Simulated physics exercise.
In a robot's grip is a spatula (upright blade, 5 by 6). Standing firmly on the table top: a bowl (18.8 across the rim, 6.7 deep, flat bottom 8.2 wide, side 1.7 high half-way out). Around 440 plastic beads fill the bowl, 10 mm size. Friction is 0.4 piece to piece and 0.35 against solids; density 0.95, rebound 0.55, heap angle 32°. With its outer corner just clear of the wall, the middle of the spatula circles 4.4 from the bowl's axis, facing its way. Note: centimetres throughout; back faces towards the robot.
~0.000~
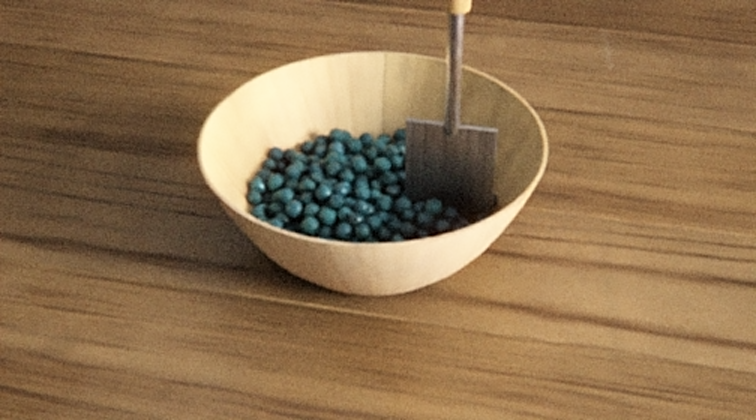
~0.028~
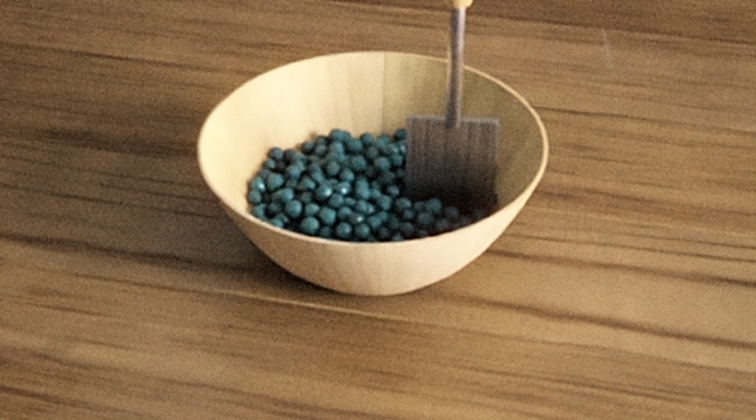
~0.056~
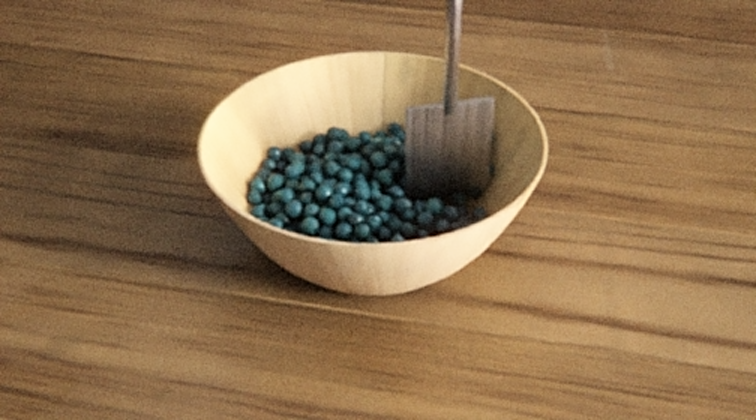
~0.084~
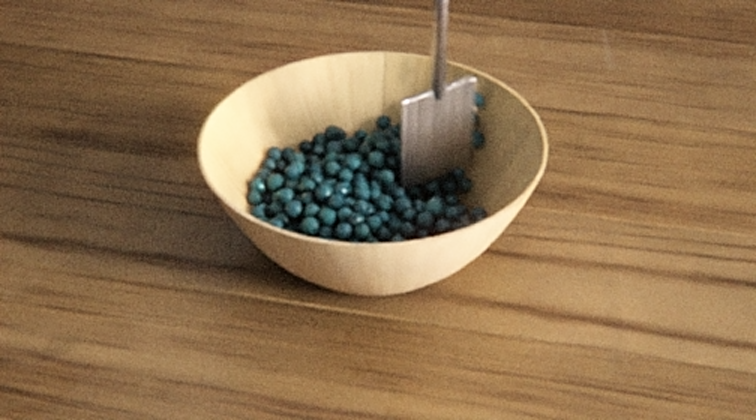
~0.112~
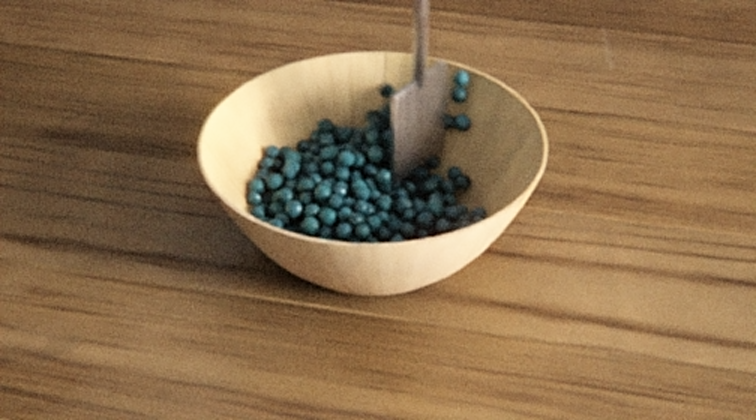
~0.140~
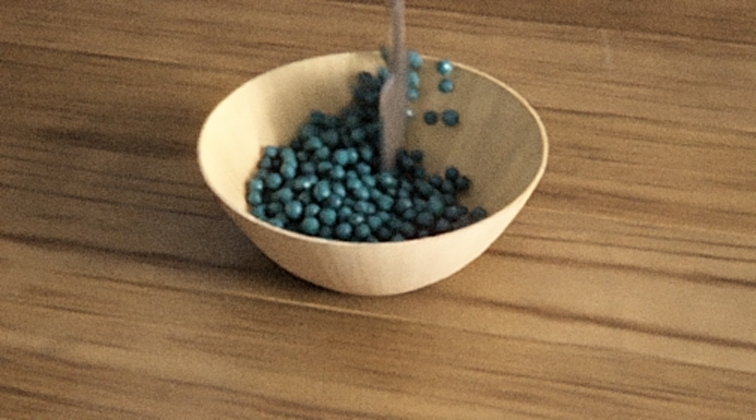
In a pale bowl on a wooden table, an upright spatula sweeps through dark teal beads.
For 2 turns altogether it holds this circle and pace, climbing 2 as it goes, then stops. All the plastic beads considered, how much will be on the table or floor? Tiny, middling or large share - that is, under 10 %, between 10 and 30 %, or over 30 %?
The share is tiny, under 10 %.
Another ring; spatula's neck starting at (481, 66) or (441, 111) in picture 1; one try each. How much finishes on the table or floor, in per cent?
Near 0 per cent and near 5 per cent, in that order.
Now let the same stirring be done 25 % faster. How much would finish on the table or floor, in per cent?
Estimate: Near 15 in a hundred.
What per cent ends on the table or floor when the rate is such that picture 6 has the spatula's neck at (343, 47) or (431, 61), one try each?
Near 20 per cent for the first, near 0 per cent for the second.
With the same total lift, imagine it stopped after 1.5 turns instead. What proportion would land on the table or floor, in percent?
Then some 5 per cent.
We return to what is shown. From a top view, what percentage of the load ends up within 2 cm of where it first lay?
Estimate: 40 per cent.
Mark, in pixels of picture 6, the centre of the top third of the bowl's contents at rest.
Centre, approx.: (370, 189).
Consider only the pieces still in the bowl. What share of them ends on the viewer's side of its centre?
Around 50 percent of it.
By 0.48 s, 334° round, highest piece 8 above the table; 423 in the bowl, 15 on the table or floor, 7 in flight or on the tool.
By 0.83 s, 222° round, highest piece 7 above the table; 416 in the bowl, 29 on the table or floor.
By 1.20 s, 0° round, highest piece 5 above the table; 416 in the bowl, 29 on the table or floor.
By 1.90 s, 0° round, highest piece 5 above the table; 416 in the bowl, 29 on the table or floor.
Final count, 416 in the bowl, 29 on the table or floor. That is 7 % on the table or floor.
